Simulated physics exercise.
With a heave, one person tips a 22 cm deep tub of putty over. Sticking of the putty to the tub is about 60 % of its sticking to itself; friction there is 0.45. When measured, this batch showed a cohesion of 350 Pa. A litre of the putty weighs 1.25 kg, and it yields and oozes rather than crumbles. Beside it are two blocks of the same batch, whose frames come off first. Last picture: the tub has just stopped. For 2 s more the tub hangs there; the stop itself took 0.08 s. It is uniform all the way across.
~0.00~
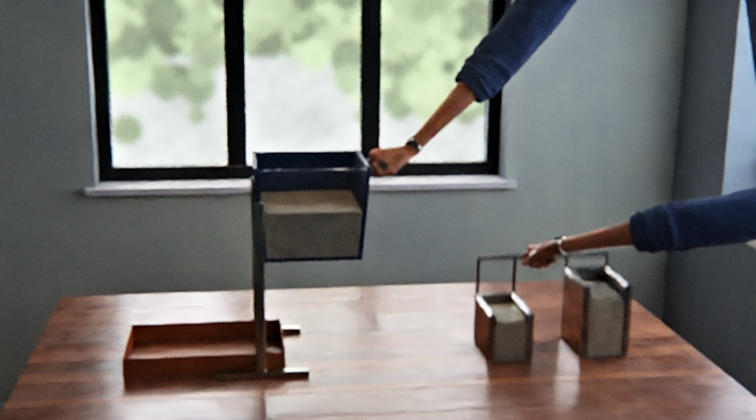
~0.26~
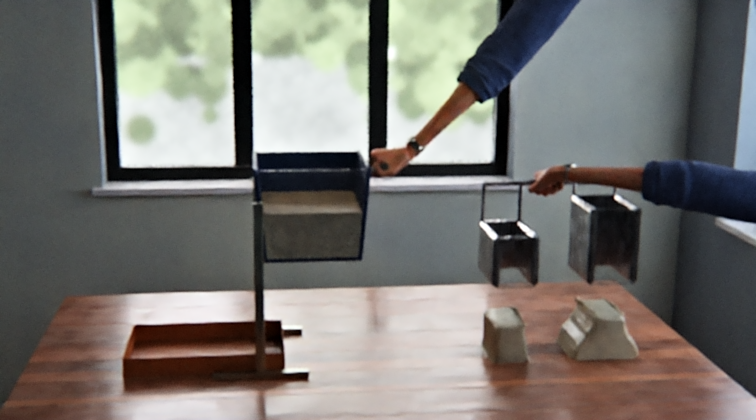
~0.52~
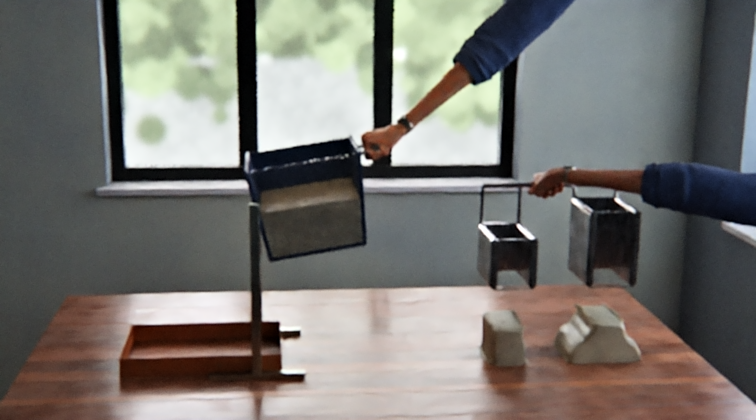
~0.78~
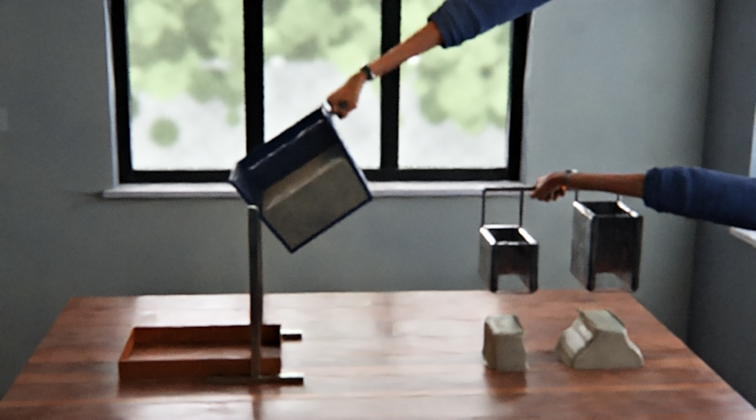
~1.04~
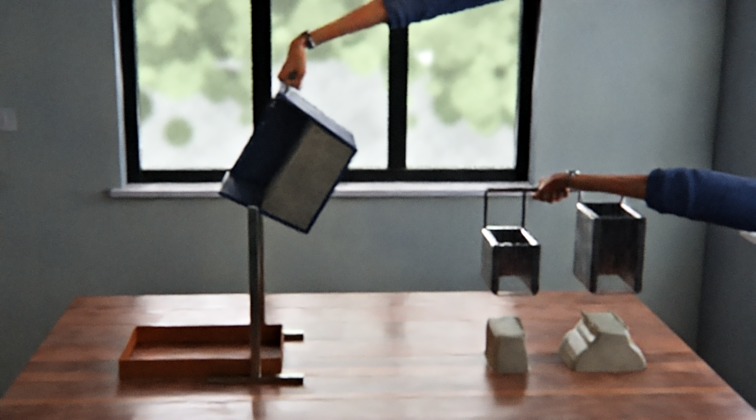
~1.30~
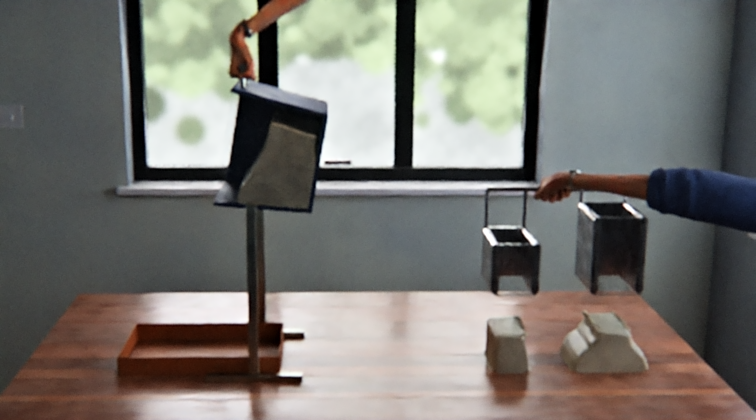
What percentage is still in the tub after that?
About 86 %.
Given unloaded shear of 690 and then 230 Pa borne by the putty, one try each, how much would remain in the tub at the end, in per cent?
In turn about 100 %, 65 %.
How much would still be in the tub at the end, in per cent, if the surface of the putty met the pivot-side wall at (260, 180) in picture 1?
Then roughly 45 %.
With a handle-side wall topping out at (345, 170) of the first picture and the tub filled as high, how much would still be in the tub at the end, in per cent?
I'd say around 100 percent would remain in the tub at the end.
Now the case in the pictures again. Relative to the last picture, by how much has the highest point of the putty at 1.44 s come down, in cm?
About 4 cm.
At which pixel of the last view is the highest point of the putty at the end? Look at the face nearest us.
Close to pixel (285, 158).
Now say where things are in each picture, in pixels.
In the first picture, handle-side rim at (367, 168), tilt 0 degrees; highest point of the putty at (301, 212); test blocks 11 cm, 17 cm high (left to right).
In the second picture, handle-side rim at (367, 169), tilt 0 degrees; highest point of the putty at (300, 212); test blocks 10 cm, 12 cm high (left to right).
In the third picture, handle-side rim at (357, 153), tilt 9 degrees; highest point of the putty at (354, 198); test blocks 10 cm, 11 cm high (left to right).
In the fourth picture, handle-side rim at (324, 118), tilt 34 degrees; highest point of the putty at (342, 160); test blocks 10 cm, 11 cm high (left to right).
In the fifth picture, handle-side rim at (277, 96), tilt 59 degrees; highest point of the putty at (316, 127); test blocks 10 cm, 11 cm high (left to right).
In the sixth picture, handle-side rim at (232, 93), tilt 80 degrees; highest point of the putty at (276, 124); test blocks 10 cm, 11 cm high (left to right).
By 1.44 s, the tub is at 80 degrees and holds 100 %.
By 1.61 s, the tub is at 80 degrees and holds 92 %.
By 1.78 s, the tub is at 80 degrees and holds 87 %.
By 1.95 s, the tub is at 80 degrees and holds 86 %.
By 3.30 s, at the end, the tub is at 80 degrees and holds 86 %.
